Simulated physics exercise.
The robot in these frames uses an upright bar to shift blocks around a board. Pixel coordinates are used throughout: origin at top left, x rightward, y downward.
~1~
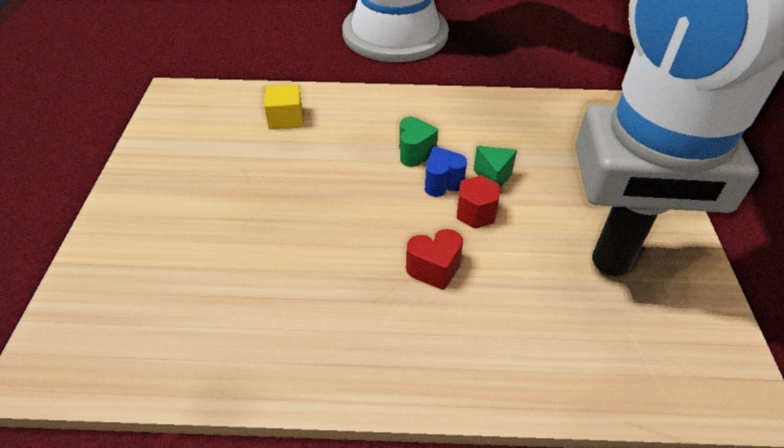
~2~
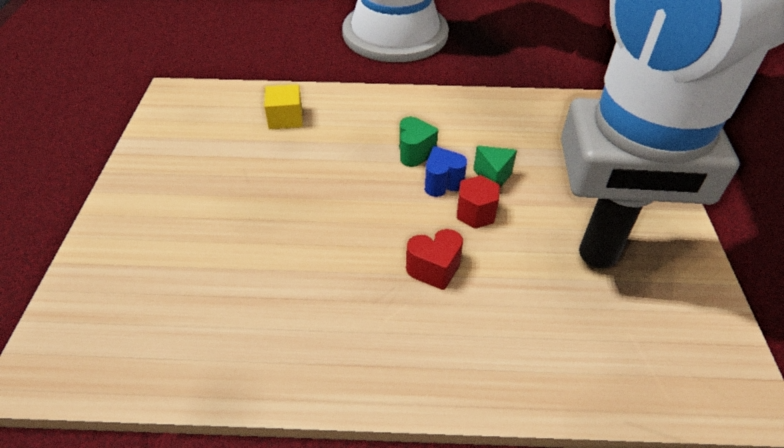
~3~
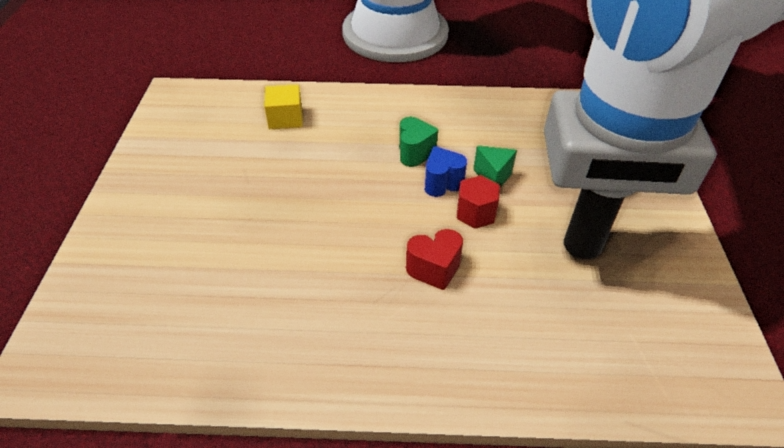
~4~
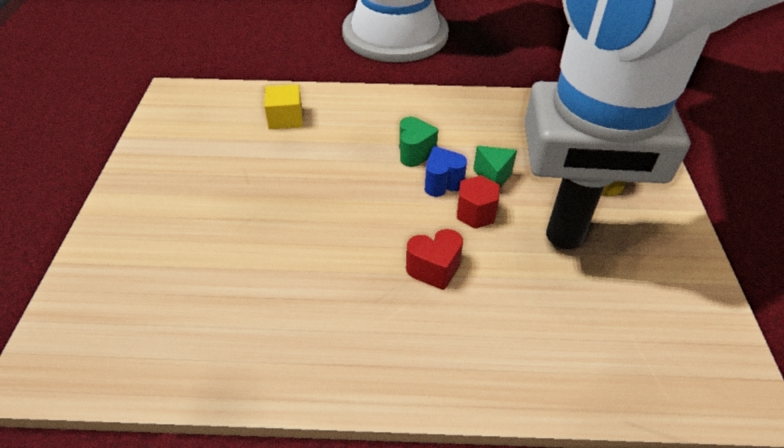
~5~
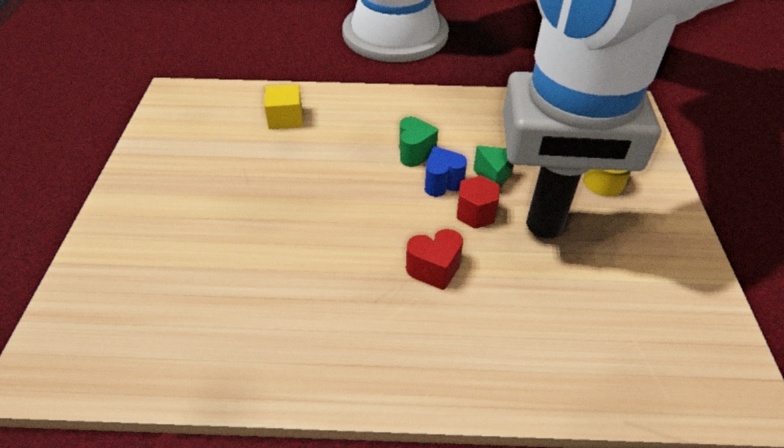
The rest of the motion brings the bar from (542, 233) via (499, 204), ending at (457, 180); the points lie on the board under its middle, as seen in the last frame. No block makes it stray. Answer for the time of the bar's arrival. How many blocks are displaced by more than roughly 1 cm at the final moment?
Shifted over 1 cm: Three or more.
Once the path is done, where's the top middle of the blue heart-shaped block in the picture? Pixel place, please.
Just about (422, 155).
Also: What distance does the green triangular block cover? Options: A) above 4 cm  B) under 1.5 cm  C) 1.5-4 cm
It's C.
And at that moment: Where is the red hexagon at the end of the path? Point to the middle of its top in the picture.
I'd say the red hexagon ends with its top centre at (456, 185).
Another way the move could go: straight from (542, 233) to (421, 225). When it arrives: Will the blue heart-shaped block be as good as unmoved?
It seems not.
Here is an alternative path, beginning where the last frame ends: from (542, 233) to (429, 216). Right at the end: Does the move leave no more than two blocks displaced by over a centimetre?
Yes, it checks out.
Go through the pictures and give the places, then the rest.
Tip of the bar at (611, 261), middles of tops, green heart-shaped block at (416, 129), blue heart-shaped block at (445, 160), red hexagon at (480, 189), green triangular block at (497, 155), in the first frame.
Bar at (598, 254), nothing pushed, in the second frame.
Bar at (582, 245), nothing pushed, in the third frame.
Bar at (564, 236), nothing pushed, in the fourth frame.
Bar at (544, 225), green heart-shaped block at (416, 129), blue heart-shaped block at (445, 160), red hexagon at (480, 189), green triangular block at (497, 155), in the fifth frame.
What follows on the original path. One third of the way, bar at (513, 205); nothing pushed yet.
Two thirds of the way, bar at (485, 187); red hexagon at (458, 185), turned 50° anticlockwise; green triangular block at (493, 148), turned 35° clockwise.
At the end, bar at (458, 172); green heart-shaped block unmoved; blue heart-shaped block at (422, 155), turned 30° anticlockwise; red hexagon at (456, 185), turned 55° anticlockwise; green triangular block at (486, 144), turned 80° clockwise.
